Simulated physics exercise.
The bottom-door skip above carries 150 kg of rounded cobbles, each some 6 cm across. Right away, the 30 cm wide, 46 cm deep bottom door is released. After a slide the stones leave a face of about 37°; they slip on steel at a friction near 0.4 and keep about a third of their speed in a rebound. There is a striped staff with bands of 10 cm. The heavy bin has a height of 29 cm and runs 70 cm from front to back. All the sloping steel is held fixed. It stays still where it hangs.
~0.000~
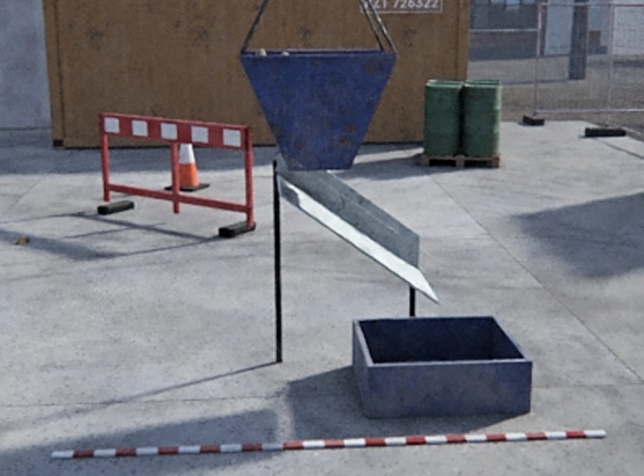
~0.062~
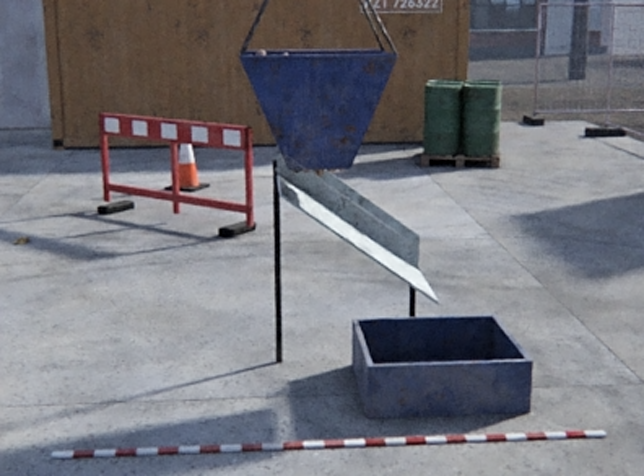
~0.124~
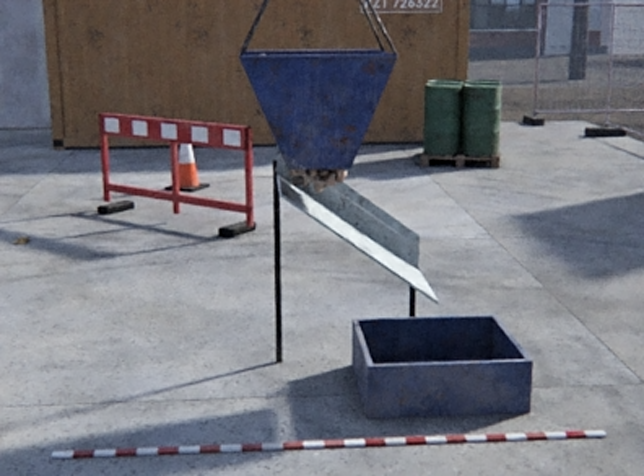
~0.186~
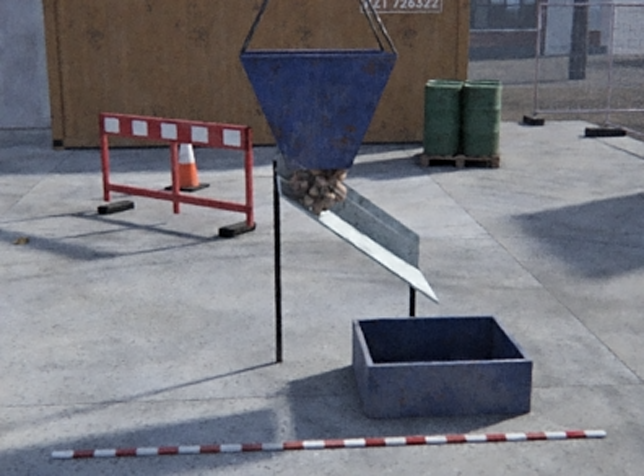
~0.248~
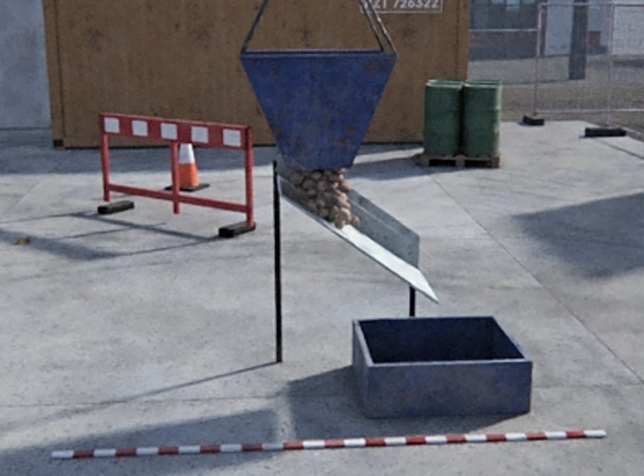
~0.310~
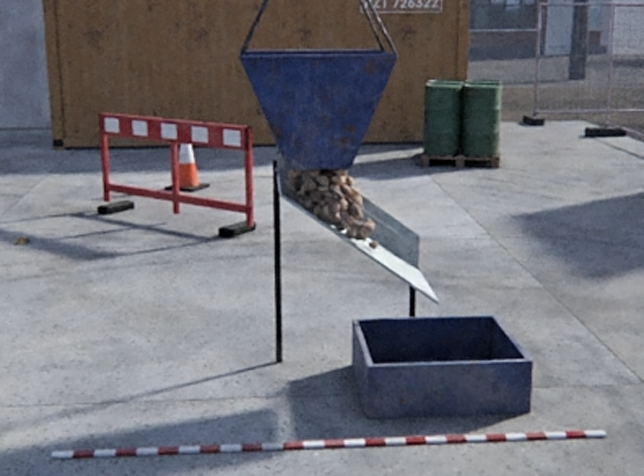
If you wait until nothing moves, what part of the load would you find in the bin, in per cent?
I would find about 83 per cent there.
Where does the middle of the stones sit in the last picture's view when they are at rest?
I'd point to close to (475, 367) in the last picture.
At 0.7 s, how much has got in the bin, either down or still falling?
By then I'd say close to 15 per cent.
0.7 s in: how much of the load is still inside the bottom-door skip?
Close to 25 percent has not yet come out.
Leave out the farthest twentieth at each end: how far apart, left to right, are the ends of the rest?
About 110 cm.
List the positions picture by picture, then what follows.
In the first picture, the outlet is at (320, 159); nothing has dropped yet.
In the second picture, the outlet is at (320, 159); 3 % is out.
In the third picture, outlet at (320, 159), the stream shows down to (320, 178); 91 % still inside.
In the fourth picture, outlet at (320, 159), the stream shows down to (319, 200); 86 % still inside.
In the fifth picture, outlet at (320, 159), the stream shows down to (343, 218); 78 % still inside.
In the sixth picture, outlet at (320, 159), the stream shows down to (360, 232); 70 % still inside.
After 0.7 s, 27 % in the bottom-door skip, 58 % on the steel, 1 % falling or lying left of the bin, 14 % falling or lying in the bin; the stones farthest right are at (501, 366).
After 1.1 s, 0 % in the bottom-door skip, 50 % on the steel, 48 % falling or lying in the bin, 2 % falling or lying beside or right of the bin; the stones farthest right are at (592, 374).
After 1.7 s, 0 % in the bottom-door skip, 6 % on the steel, 81 % falling or lying in the bin, 13 % falling or lying beside or right of the bin.
After 2.6 s, 0 % in the bottom-door skip, 82 % falling or lying in the bin, 17 % falling or lying beside or right of the bin.
After 4.5 s, 0 % in the bottom-door skip, 83 % in the bin, 17 % beside or right of the bin.
